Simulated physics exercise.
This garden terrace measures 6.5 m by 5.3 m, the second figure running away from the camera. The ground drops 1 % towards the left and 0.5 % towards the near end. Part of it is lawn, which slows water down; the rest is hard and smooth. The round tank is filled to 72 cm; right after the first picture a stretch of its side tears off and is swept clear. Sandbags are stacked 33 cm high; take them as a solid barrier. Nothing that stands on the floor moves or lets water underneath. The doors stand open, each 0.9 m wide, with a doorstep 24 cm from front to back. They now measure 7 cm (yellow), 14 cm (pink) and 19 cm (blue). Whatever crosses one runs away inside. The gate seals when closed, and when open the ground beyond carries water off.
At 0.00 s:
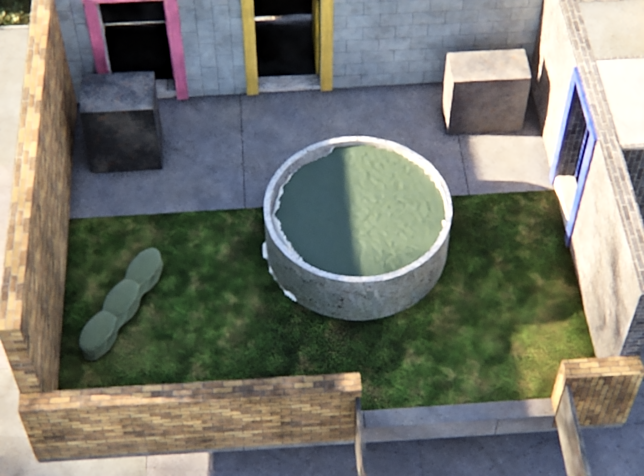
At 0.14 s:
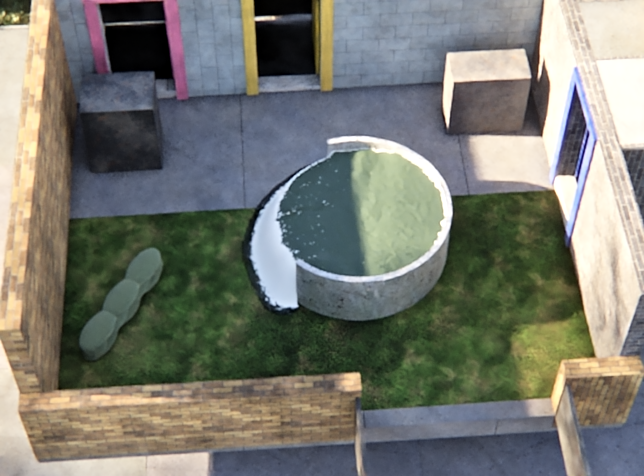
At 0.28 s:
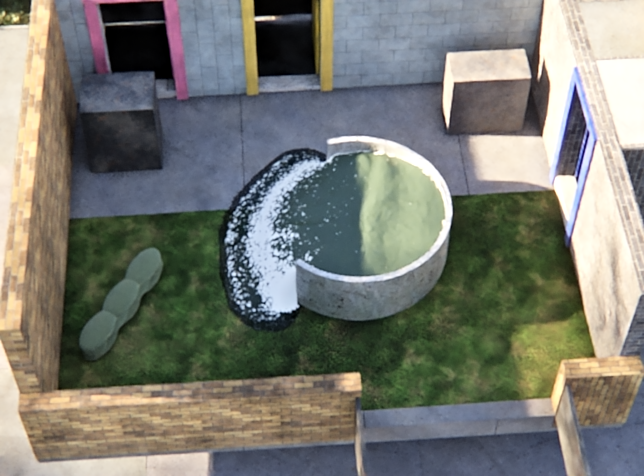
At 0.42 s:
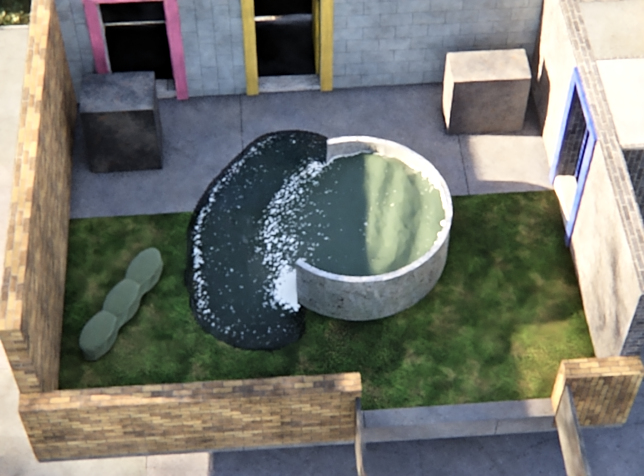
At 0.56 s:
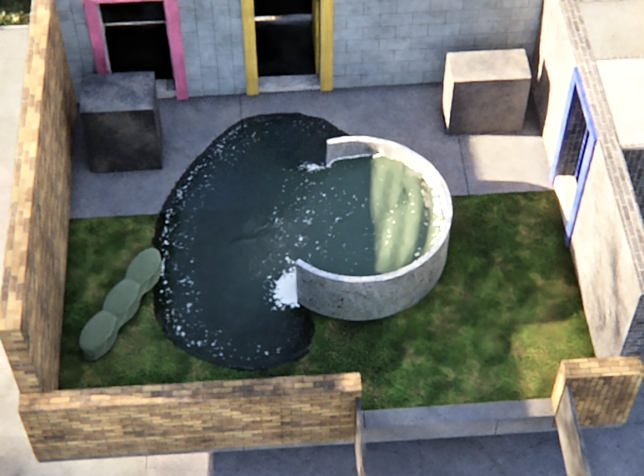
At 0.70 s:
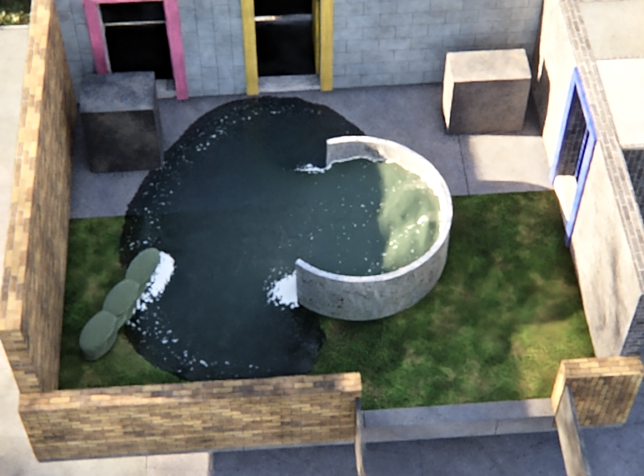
A round grey stone tank of green water stands on a walled garden terrace, seen from high above by a still camera. Grass surrounds it, with paving behind, pink and yellow doorways at the back, a blue one at right, and green sandbags at left. The tank's left side breaks open and dark, foam-flecked water spreads across grass and paving, reaching the sandbags as the tank's level lowers.
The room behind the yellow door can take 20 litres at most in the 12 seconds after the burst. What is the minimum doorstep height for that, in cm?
At least 9.5 cm or so.
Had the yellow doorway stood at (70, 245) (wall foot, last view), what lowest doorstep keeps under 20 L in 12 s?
Roughly 24 cm.
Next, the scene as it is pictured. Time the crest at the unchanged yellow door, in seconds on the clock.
At about 3.6 s.
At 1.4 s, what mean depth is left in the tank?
About 32 cm.
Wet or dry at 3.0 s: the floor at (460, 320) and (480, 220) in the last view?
In turn: Dry, still dry.
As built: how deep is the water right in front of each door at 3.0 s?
In cm: Yellow 8, pink 22, blue 0.
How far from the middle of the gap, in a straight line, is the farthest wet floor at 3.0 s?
About 3.8 m.
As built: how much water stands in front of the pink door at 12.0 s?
Roughly 5.5 cm deep.
After 1.4 s water covers 45 % of the floor, deepest (36 cm) near (72, 193); 6 cm at the yellow door, 12 litres in over its 7 cm doorstep.
After 3.0 s water covers 50 % of the floor, deepest (37 cm) near (64, 315); 8 cm at the yellow door, 29 litres in over its 7 cm doorstep.
After 12.0 s water covers 95 % of the floor, deepest (10 cm) near (57, 416); 7 cm at the yellow door, 46 litres in over its 7 cm doorstep.
At the yellow door as built, the water arrived by 0.8 s and peaked near 12 cm at 3.6 s.
With a doorstep of 8 cm, 34 litres would have come in within the 12 s; with 11 cm, 13 litres. So under 20 litres takes about 9.5 cm.
